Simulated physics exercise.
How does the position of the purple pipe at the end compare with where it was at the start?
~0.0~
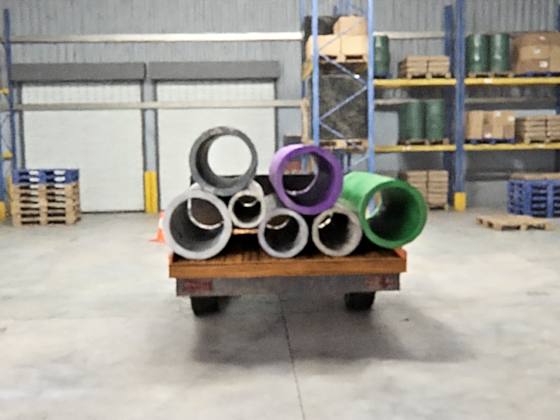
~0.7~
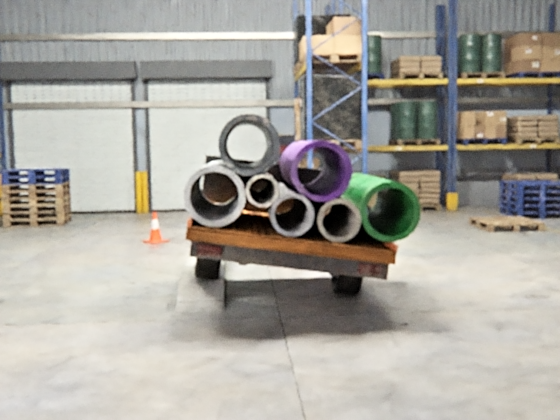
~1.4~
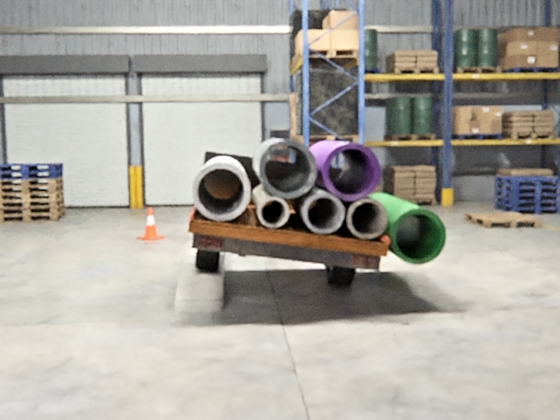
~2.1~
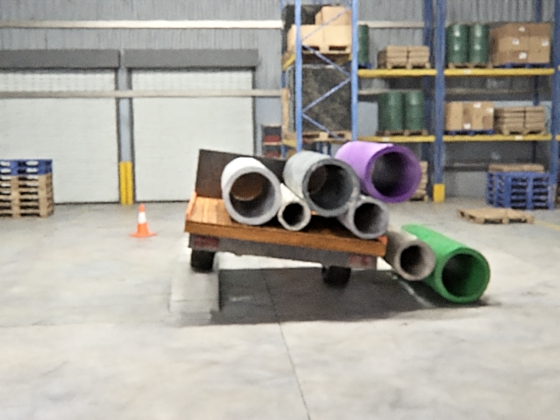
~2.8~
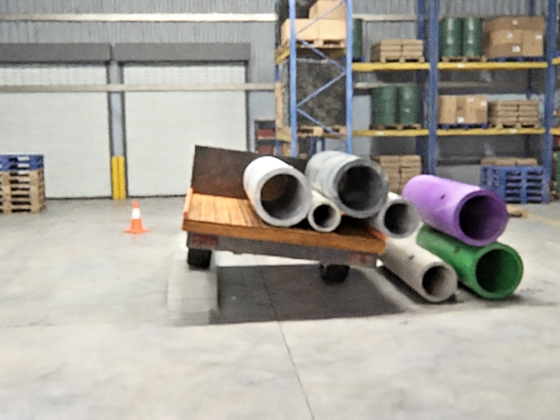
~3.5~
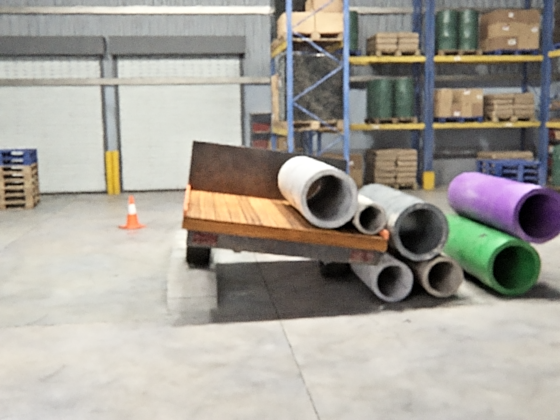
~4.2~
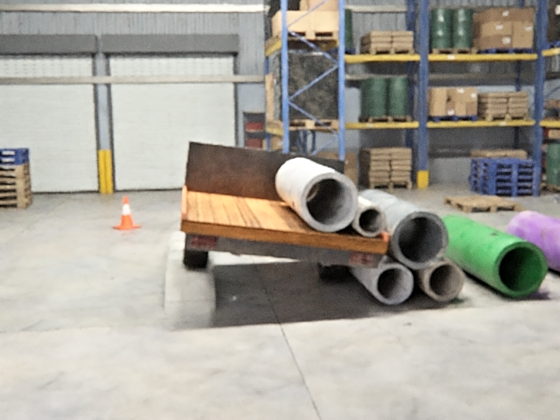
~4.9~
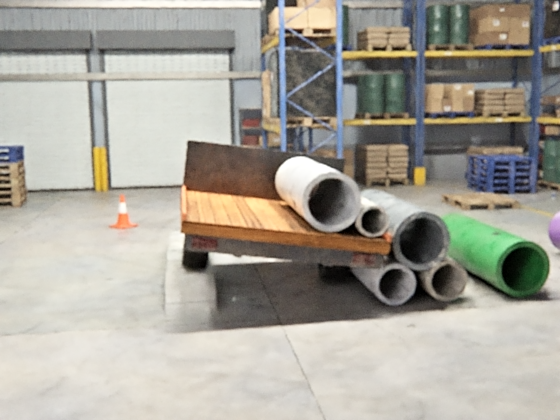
At the start the purple pipe sits on top of the load on the trailer, but at the end it is down on the floor at the far right, beyond the green pipe and partly out of view.
